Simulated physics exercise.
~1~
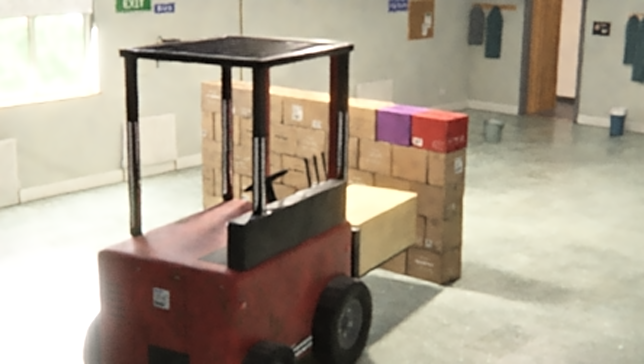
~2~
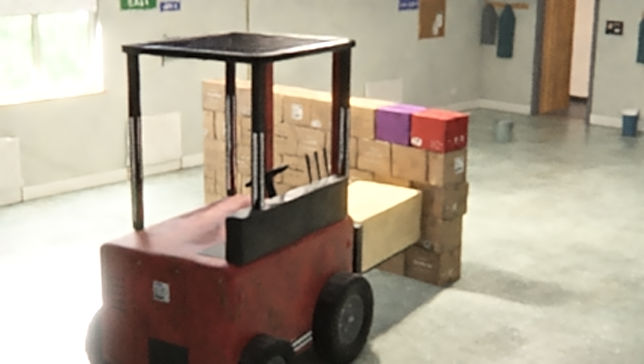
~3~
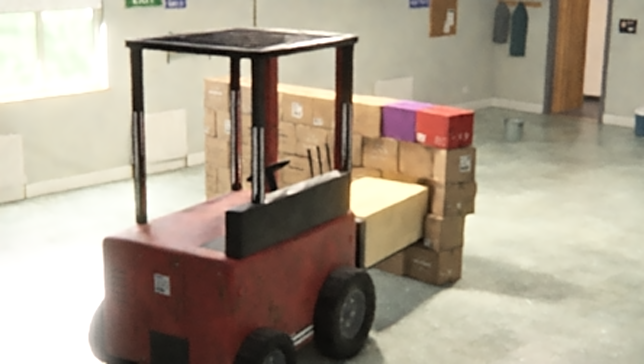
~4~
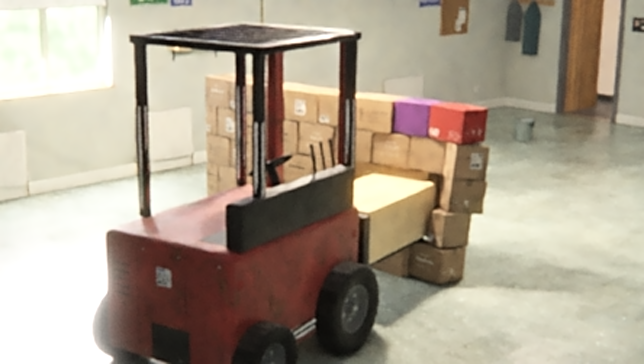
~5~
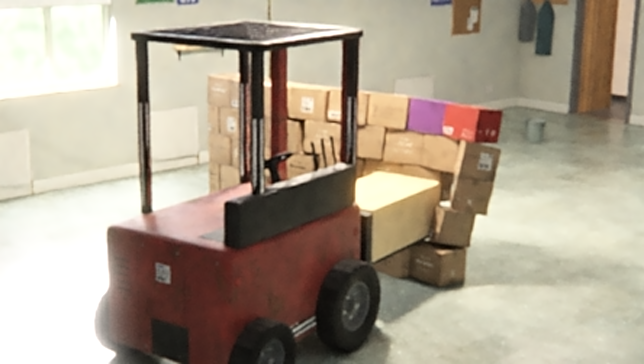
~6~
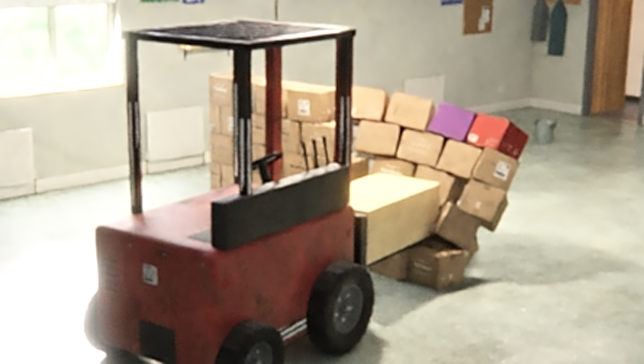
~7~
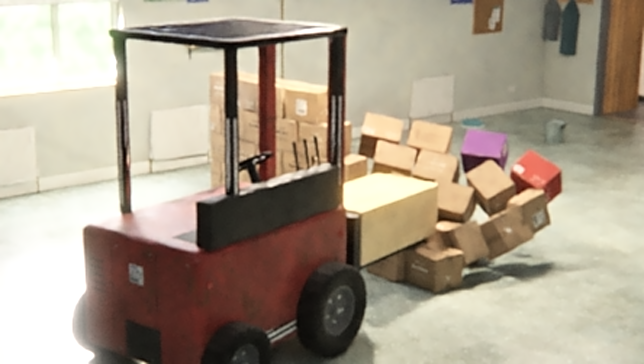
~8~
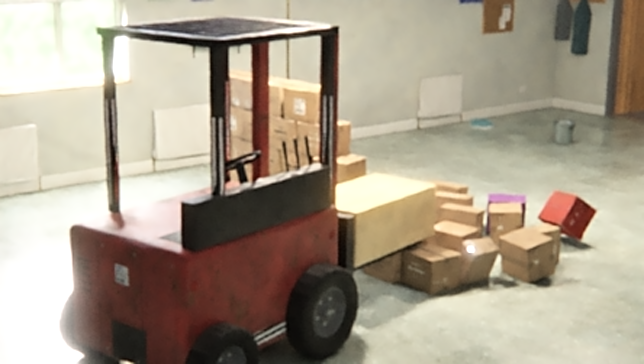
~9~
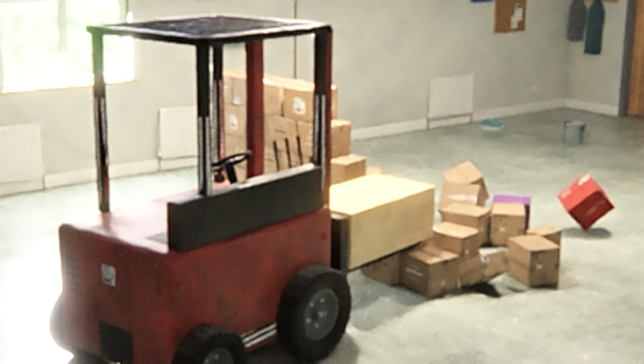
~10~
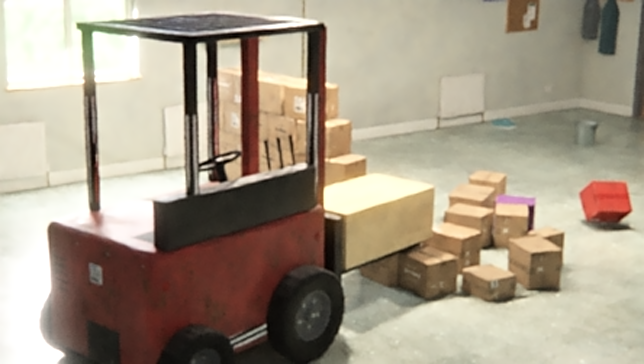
In a bare indoor hall, a red forklift pushed a big pale box into a wall of brown cartons, and the right end leaned and toppled, leaving a purple and a red carton among those scattered on the floor while the left part stood.
